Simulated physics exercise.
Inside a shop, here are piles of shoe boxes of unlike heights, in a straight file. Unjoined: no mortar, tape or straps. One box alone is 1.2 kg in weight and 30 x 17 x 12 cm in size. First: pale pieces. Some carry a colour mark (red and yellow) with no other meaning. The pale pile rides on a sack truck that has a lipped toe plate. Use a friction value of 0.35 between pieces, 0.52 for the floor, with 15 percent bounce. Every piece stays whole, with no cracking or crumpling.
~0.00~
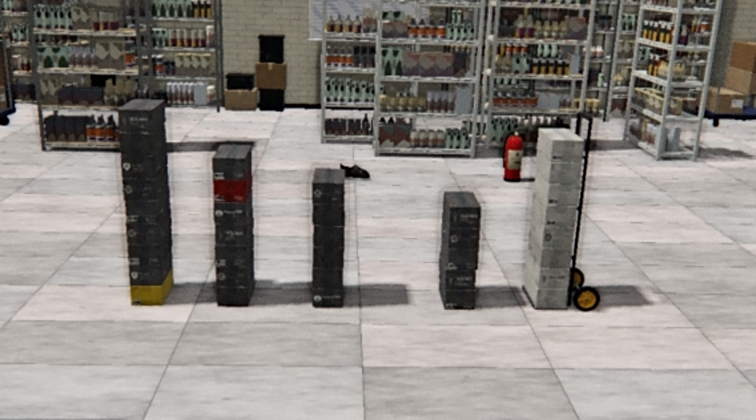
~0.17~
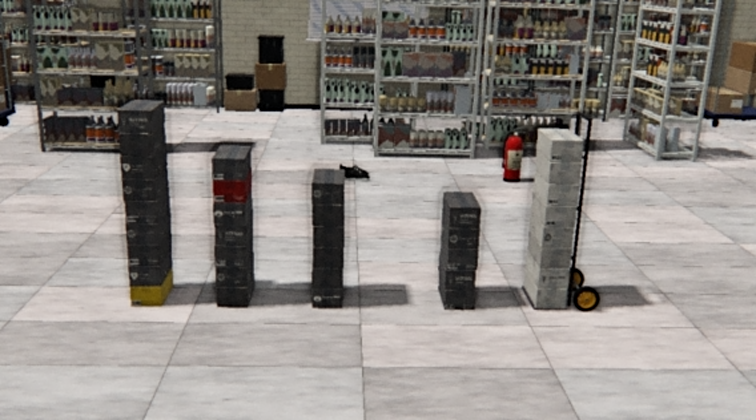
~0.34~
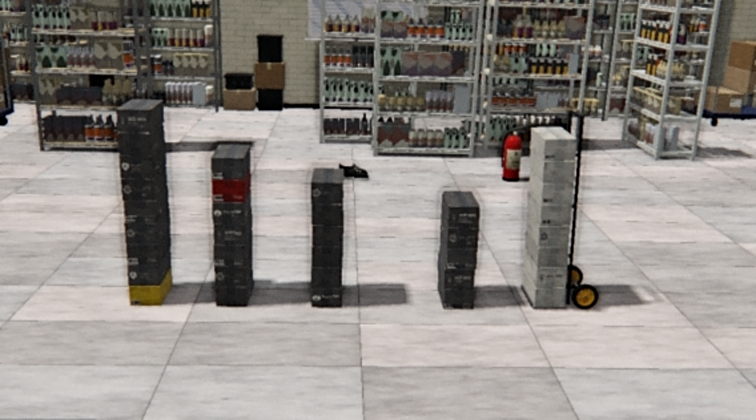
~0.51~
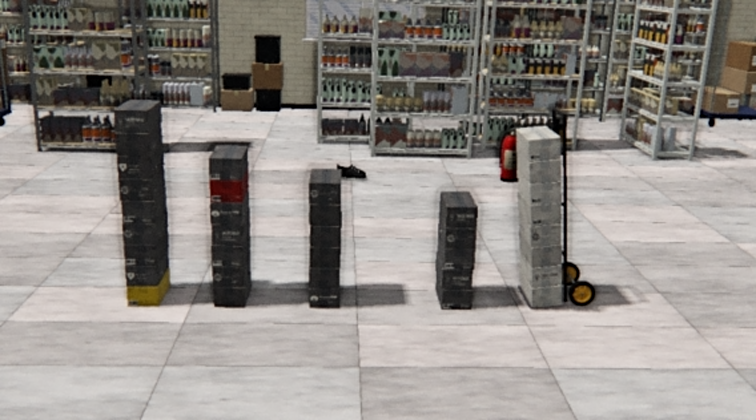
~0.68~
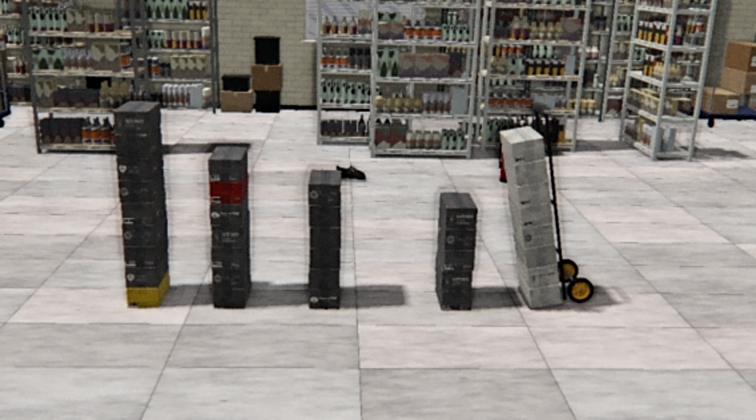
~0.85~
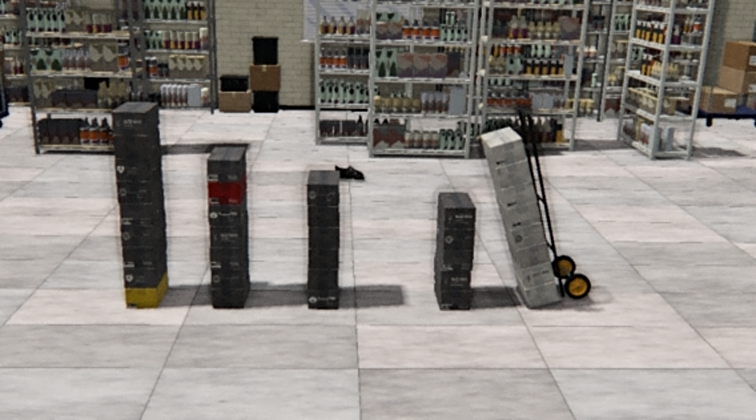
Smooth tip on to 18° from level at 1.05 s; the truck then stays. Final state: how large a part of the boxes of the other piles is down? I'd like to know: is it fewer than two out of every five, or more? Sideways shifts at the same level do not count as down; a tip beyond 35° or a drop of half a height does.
Fewer than two out of every five.
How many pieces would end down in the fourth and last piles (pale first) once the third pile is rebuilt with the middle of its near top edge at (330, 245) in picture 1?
You'd get fourth 0 and last 0.
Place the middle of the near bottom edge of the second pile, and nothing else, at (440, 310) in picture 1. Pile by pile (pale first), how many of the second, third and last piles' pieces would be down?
The second pile ends with 4 down, the third with 5, the last with 9.
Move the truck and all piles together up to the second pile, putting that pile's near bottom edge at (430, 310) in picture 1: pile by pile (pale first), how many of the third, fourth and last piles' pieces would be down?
Down per pile: Third 5; fourth 6; last 9.
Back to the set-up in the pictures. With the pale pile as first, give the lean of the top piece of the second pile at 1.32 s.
It tilts close to 10 degrees.
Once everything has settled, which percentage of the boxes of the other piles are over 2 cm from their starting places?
It is 30 per cent.
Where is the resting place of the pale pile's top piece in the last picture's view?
Somewhere about (347, 286).
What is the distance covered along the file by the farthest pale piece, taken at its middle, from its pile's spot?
Distance: Near 110 cm.
Around 1.02 s, 0 of the pale pile down; none of the 27 other boxes down.
Around 1.32 s, 7 of the pale pile down; none of the 27 other boxes down, 5 disturbed.
Around 1.58 s, 7 of the pale pile down; none of the 27 other boxes down, 6 disturbed.
Around 1.84 s, 7 of the pale pile down; 4 of the 27 other boxes down.
Finally (2.5 s), 7 of the pale pile down; 4 of the 27 other boxes down; red box unmoved; yellow box unmoved. That is 15 per cent. Seen by the last camera, middles, red box near (228, 186), yellow box near (148, 288).
